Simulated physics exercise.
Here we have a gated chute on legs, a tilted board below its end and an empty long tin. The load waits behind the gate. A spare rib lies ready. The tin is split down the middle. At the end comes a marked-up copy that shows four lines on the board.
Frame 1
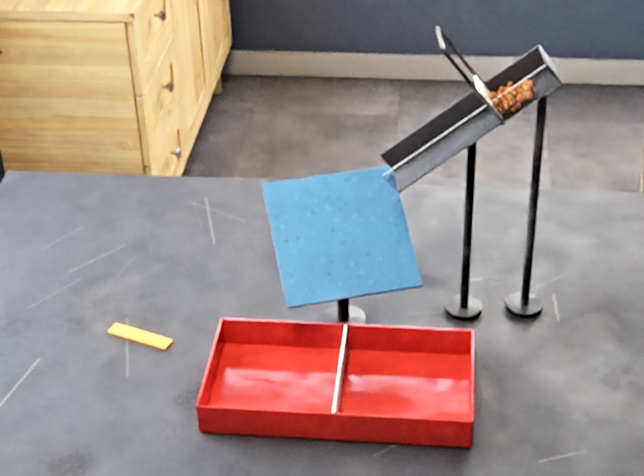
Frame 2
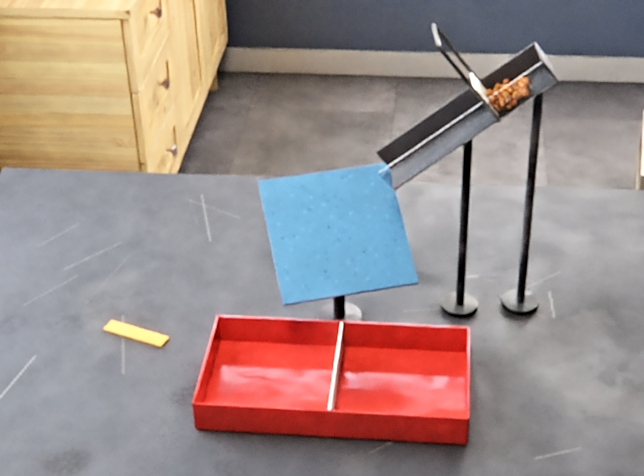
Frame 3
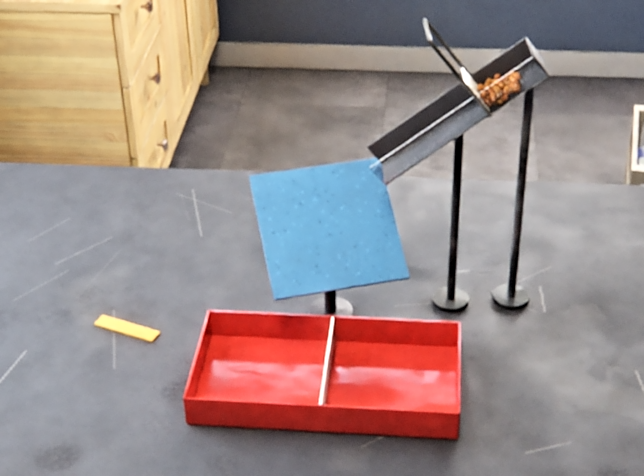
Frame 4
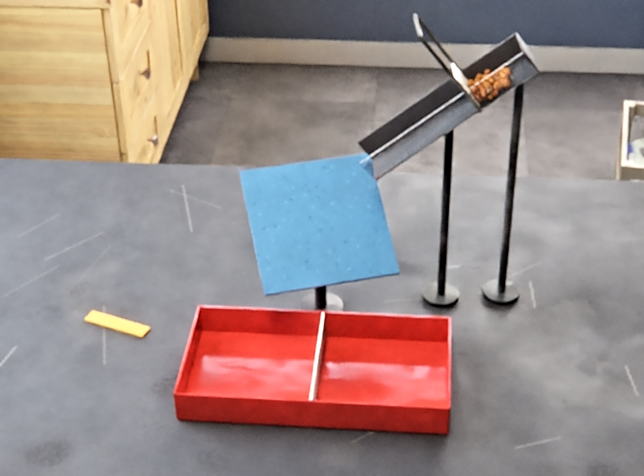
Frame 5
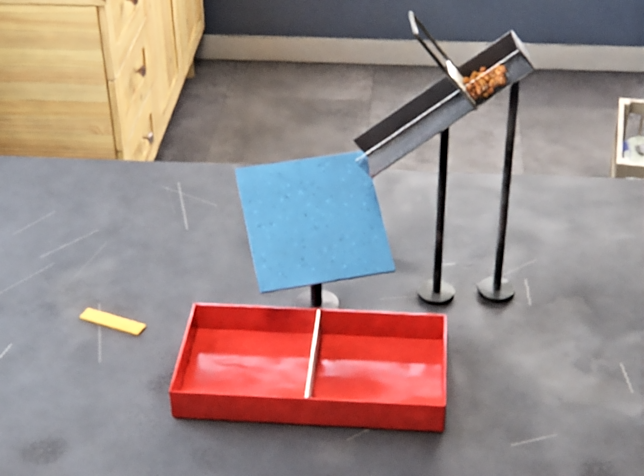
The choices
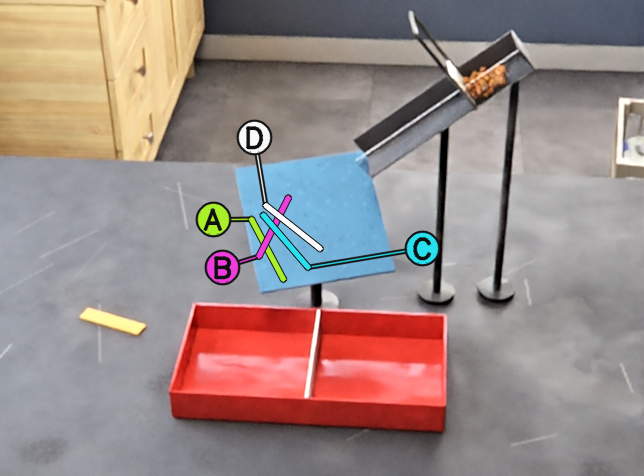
The view drifts slightly, shifting the whole scene left and a little upward, while orange-brown pieces stay behind the shut gate of a sloping chute above a tilted blue board, an empty divided red tin and a yellow strip.
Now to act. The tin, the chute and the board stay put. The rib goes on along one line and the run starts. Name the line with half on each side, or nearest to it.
Choose A.
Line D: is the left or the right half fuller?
The right half.
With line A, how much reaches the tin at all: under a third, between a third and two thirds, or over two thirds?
Line A gives over two thirds.
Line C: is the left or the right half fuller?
The right half.
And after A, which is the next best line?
B.
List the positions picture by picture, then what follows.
Load behind the gate at (507, 95), cereal balls; lip of the chute at (396, 182), sloping fairly steeply, in the first frame.
Middle of the board at (338, 231), tilted fairly steeply; middle of its low edge at (352, 293); of its high edge at (324, 172), in the second frame.
Front corners of the tin at (184, 398) and (459, 413); front end of its middle wall at (320, 405); gate still shut at (468, 80), in the third frame.
Middle of the load at (484, 83); lip at (374, 170), in the fourth frame.
Middle of the load at (480, 81); lip at (369, 167), in the fifth frame.
On the marked copy, line A from (251, 219) to (283, 279); line B from (288, 197) to (259, 256); line C from (263, 215) to (308, 267); line D from (265, 205) to (320, 248).
With A, of what is caught, about half in the left half, about half in the right.
With B, of what is caught, most in the left half, about a quarter in the right.
With C, of what is caught, a small part in the left half, nearly all in the right.
With D, of what is caught, a small part in the left half, nearly all in the right.
